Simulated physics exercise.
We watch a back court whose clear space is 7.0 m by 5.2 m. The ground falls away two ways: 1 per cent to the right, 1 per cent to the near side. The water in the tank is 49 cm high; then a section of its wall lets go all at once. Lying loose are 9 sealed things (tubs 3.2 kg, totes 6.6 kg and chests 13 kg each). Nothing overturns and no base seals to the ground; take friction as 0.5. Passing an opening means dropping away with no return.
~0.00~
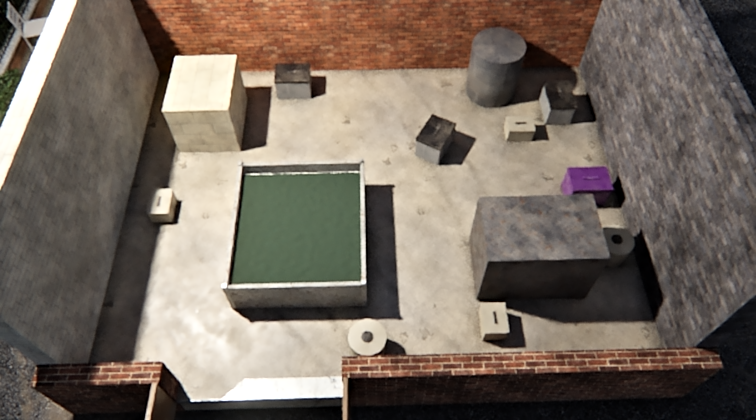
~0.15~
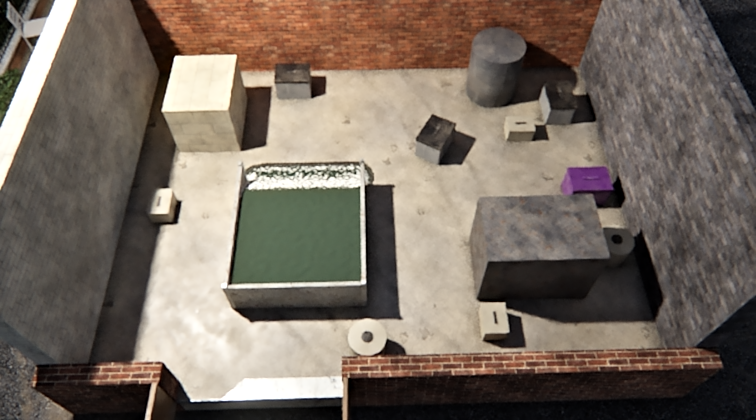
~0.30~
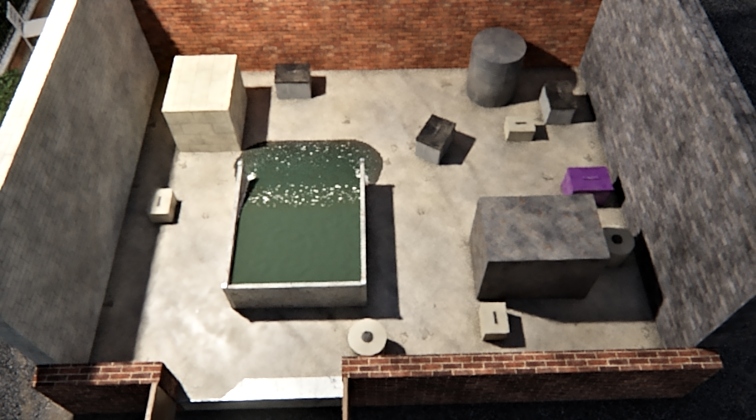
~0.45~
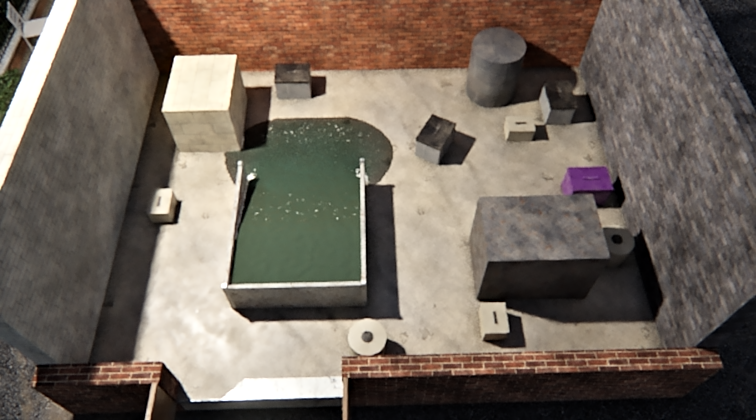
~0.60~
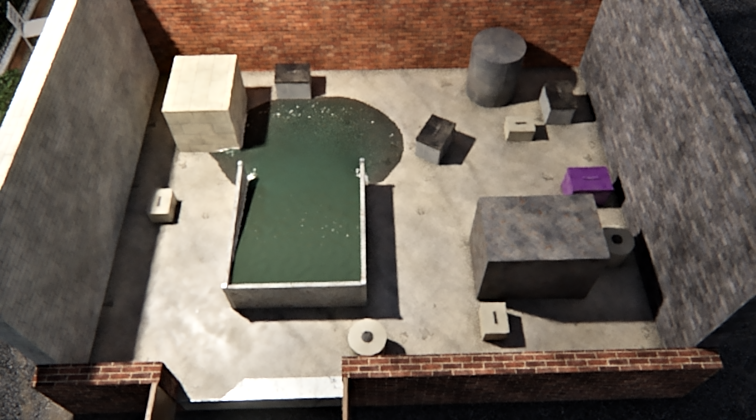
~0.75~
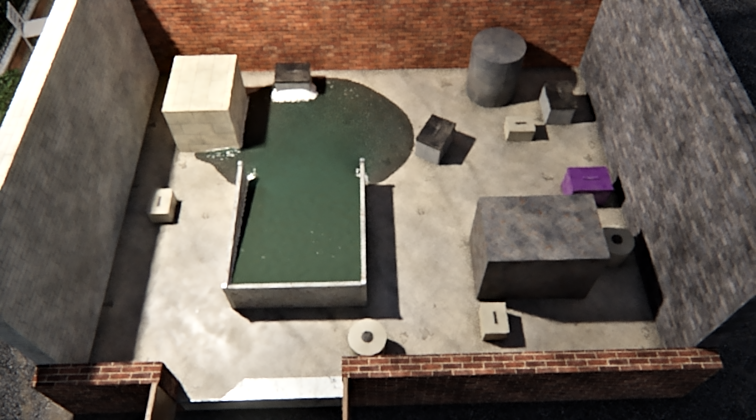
A walled courtyard with green water pouring from the far side of a tank and spreading across the floor among unmoving blocks.
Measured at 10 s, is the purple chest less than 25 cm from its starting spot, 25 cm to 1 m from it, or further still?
It ends up distant.
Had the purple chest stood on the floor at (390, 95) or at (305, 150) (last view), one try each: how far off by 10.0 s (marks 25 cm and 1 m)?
From the first spot it goes a long way, and from the second it goes a long way.
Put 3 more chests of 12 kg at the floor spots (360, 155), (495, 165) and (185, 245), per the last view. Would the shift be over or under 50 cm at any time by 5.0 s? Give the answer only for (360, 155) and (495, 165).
One by one: Beyond it, then beyond it.
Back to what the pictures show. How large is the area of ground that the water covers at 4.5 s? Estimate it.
About 24 m2 is covered.
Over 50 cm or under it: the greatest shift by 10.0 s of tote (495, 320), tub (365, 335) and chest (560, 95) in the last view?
Taking them in order: Exceeded, fell shy and fell shy.
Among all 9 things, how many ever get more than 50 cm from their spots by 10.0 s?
Total: 7.
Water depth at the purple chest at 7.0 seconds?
I'd say around 6 cm.
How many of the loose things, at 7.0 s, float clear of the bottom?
I count 3.
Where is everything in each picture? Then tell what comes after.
In the first picture, the purple chest at (590, 178), on the bottom; 3.0 m2 under water; 0 of 9 have shifted.
In the second picture, the purple chest at (590, 178) rests on the ground; water covers 3.7 m2; 0 of 9 have shifted.
In the third picture, the purple chest at (590, 178), on the bottom; 4.6 m2 under water; 0 of 9 have shifted.
In the fourth picture, the purple chest at (590, 178) rests on the ground; water covers 5.7 m2; 0 of 9 have shifted.
In the fifth picture, the purple chest at (590, 178) rests on the ground; water covers 6.8 m2; 0 of 9 have shifted.
In the sixth picture, the purple chest at (590, 178), on the bottom; 7.9 m2 under water; 0 of 9 have shifted.
After 2.0 s the purple chest is near (590, 178), 0.0 m from its start, aground; 0 of 9 are out; 1 afloat.
After 4.5 s the purple chest is near (591, 179), 0.0 m from its start, aground; 0 of 9 are out; 1 afloat.
After 7.0 s the purple chest is near (615, 313), 2.0 m from its start, aground; 0 of 9 are out; 3 afloat.
After 10.0 s the purple chest is near (495, 333), 2.7 m from its start, afloat; 0 of 9 are out; 4 afloat.
